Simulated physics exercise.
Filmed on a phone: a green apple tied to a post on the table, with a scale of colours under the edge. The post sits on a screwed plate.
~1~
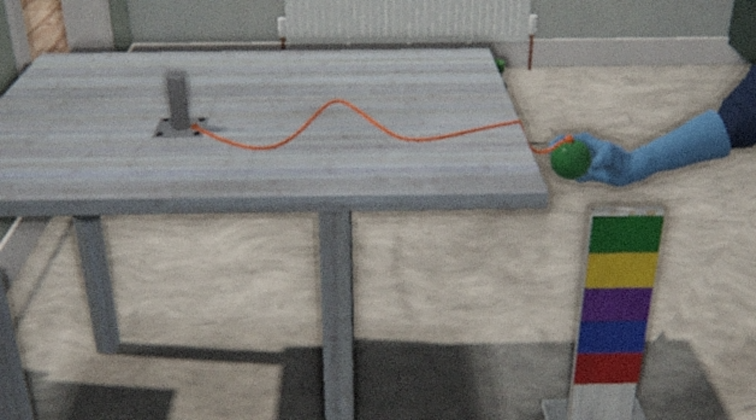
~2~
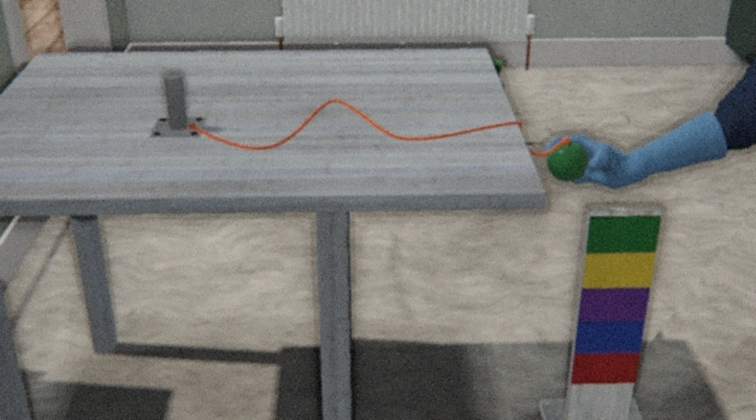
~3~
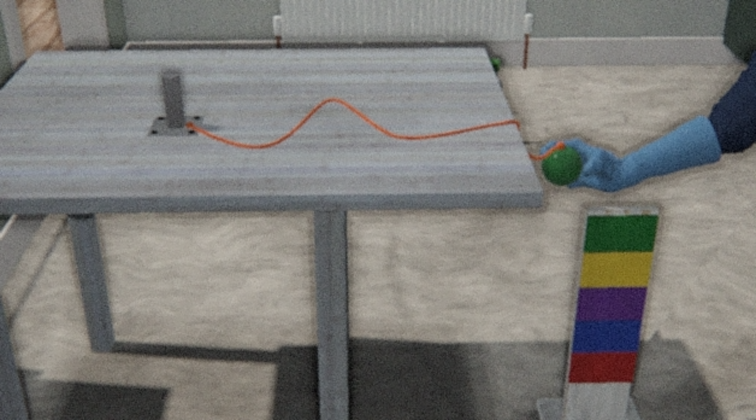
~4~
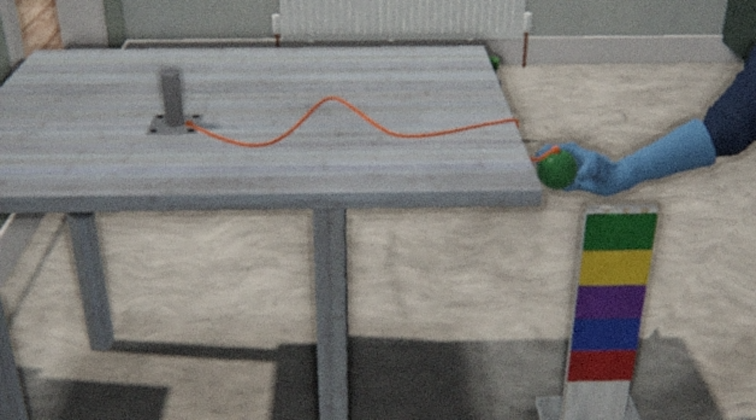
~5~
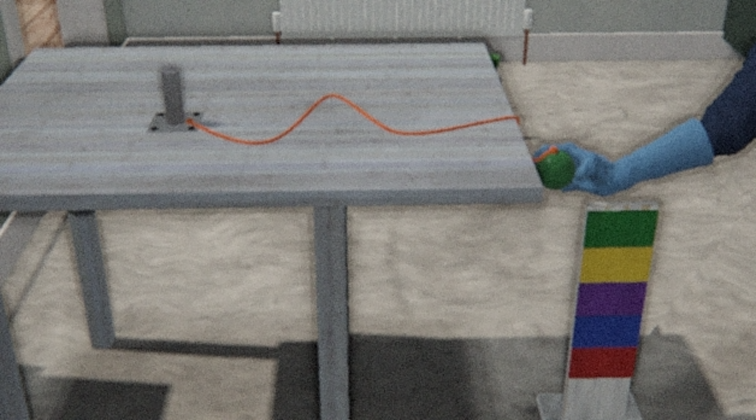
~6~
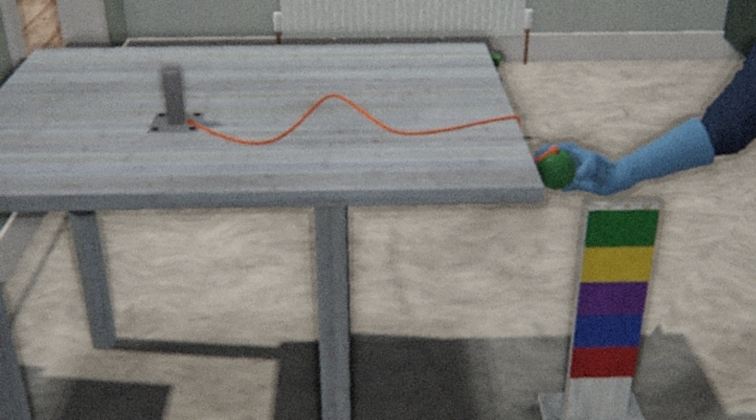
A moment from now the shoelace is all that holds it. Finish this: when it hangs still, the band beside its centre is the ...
When it hangs still, the band beside its centre is the blue one.
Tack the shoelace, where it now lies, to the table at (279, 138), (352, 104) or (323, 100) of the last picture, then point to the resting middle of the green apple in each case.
First try around (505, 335), second around (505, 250), third around (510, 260).
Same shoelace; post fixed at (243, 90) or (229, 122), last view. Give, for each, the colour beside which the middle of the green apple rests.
For the first it would be red, for the second red.
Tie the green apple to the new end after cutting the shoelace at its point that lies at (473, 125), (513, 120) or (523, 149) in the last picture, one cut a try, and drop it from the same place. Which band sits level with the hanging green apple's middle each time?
In order of the tries: Green; then yellow; then purple.
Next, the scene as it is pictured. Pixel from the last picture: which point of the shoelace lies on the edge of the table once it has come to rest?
(378, 123).
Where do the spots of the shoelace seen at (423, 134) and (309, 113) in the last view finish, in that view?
End positions: About (515, 178) and about (375, 122).
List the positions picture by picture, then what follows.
In the first frame, green apple (571, 159); green (627, 236); yellow (622, 271); purple (617, 305); blue (613, 338); red (608, 370).
In the second frame, green apple (568, 161); shoelace through (225, 142) (301, 128) (345, 104) (397, 137) (493, 127).
In the third frame, green apple (562, 166).
In the fourth frame, green apple (557, 169); shoelace through (222, 139) (298, 126) (342, 101) (394, 135) (490, 124).
In the fifth frame, green apple (555, 170).
In the sixth frame, green apple (556, 169); shoelace through (223, 137) (299, 123) (344, 99) (395, 132) (491, 121).
A little later, apple near (484, 320); level with blue.
Next, apple near (514, 349); level with blue.
When it is over, apple near (501, 346); level with blue. Its centre hangs level with the blue band.
